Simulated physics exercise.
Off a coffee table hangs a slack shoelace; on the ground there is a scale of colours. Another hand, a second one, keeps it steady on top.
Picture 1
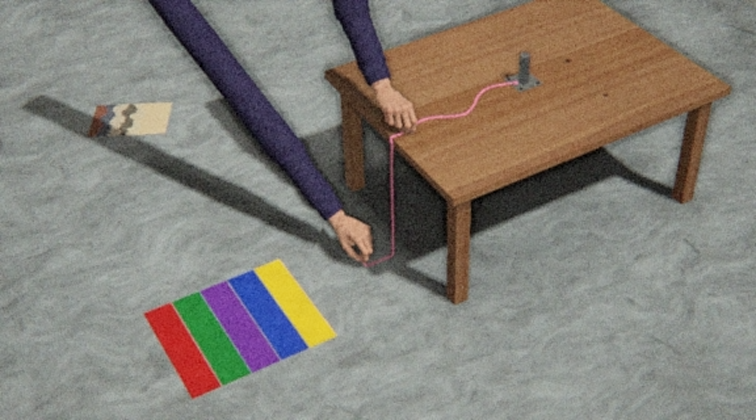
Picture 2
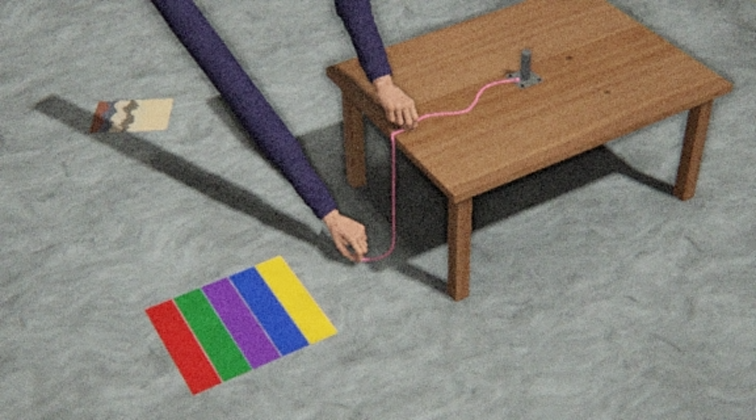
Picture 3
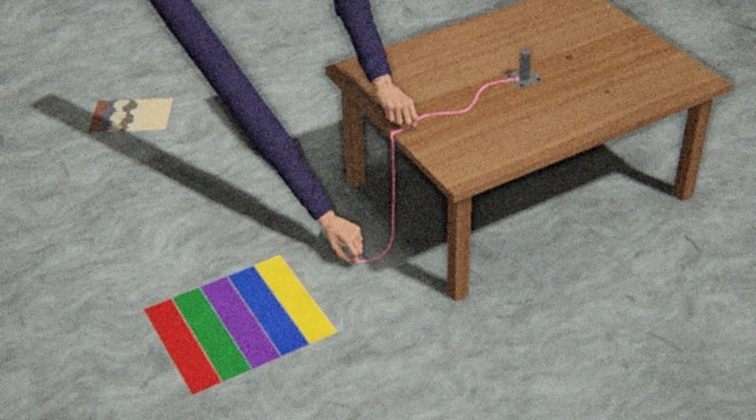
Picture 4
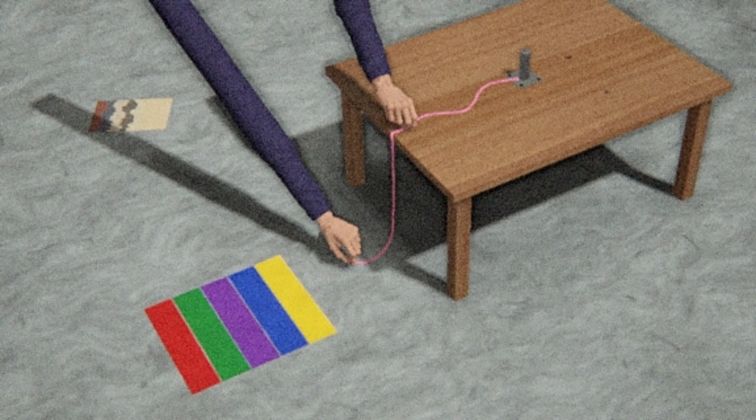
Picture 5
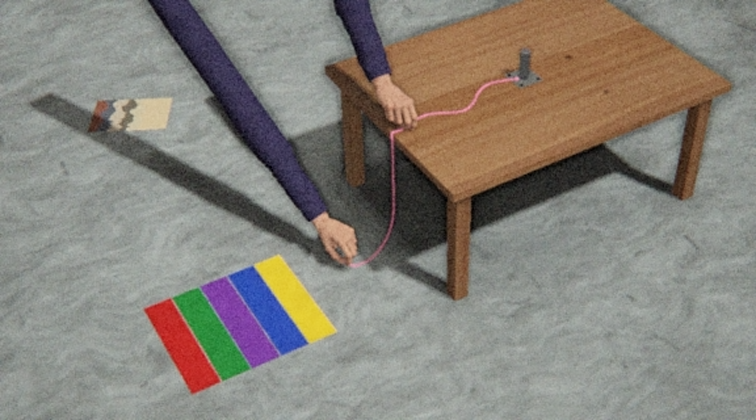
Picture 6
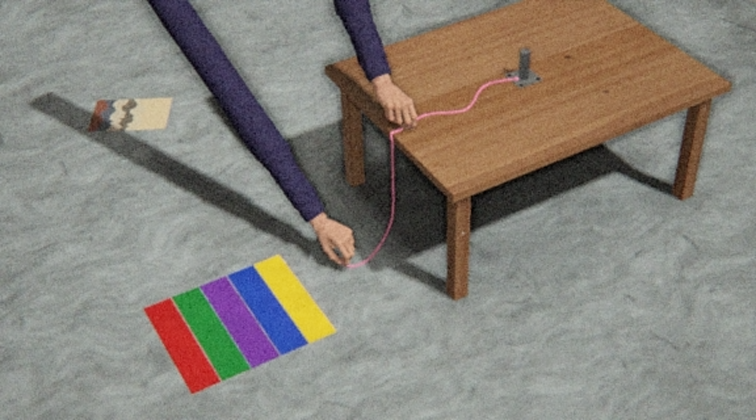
The footage shows one hand steadying a pink cord on a wooden table while another holds its hanging end near the floor and shifts it slightly left, toward a strip of coloured bands, the slack curving a little more.
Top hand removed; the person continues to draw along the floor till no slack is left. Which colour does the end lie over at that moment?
It lies over blue.
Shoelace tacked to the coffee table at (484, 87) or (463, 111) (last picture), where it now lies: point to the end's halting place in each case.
In order: Close to (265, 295) and close to (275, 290).
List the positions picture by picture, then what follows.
End (361, 260); yellow (313, 327); blue (285, 339); purple (257, 351); green (227, 364); red (198, 376), in the first picture.
End (355, 259); shoelace through (493, 84) (467, 111) (415, 123) (394, 159) (394, 204) (393, 246), in the second picture.
End (351, 260), in the third picture.
End (349, 261); shoelace through (492, 83) (466, 110) (414, 122) (393, 159) (394, 203) (387, 246), in the fourth picture.
End (345, 262), in the fifth picture.
End (343, 263); shoelace through (492, 83) (465, 110) (414, 122) (393, 158) (393, 203) (379, 247), in the sixth picture.
Soon after, end near (320, 272); short of the strips.
After that, end near (283, 287); over yellow.
At the stop, end near (263, 296); over blue. It halts on the blue strip.
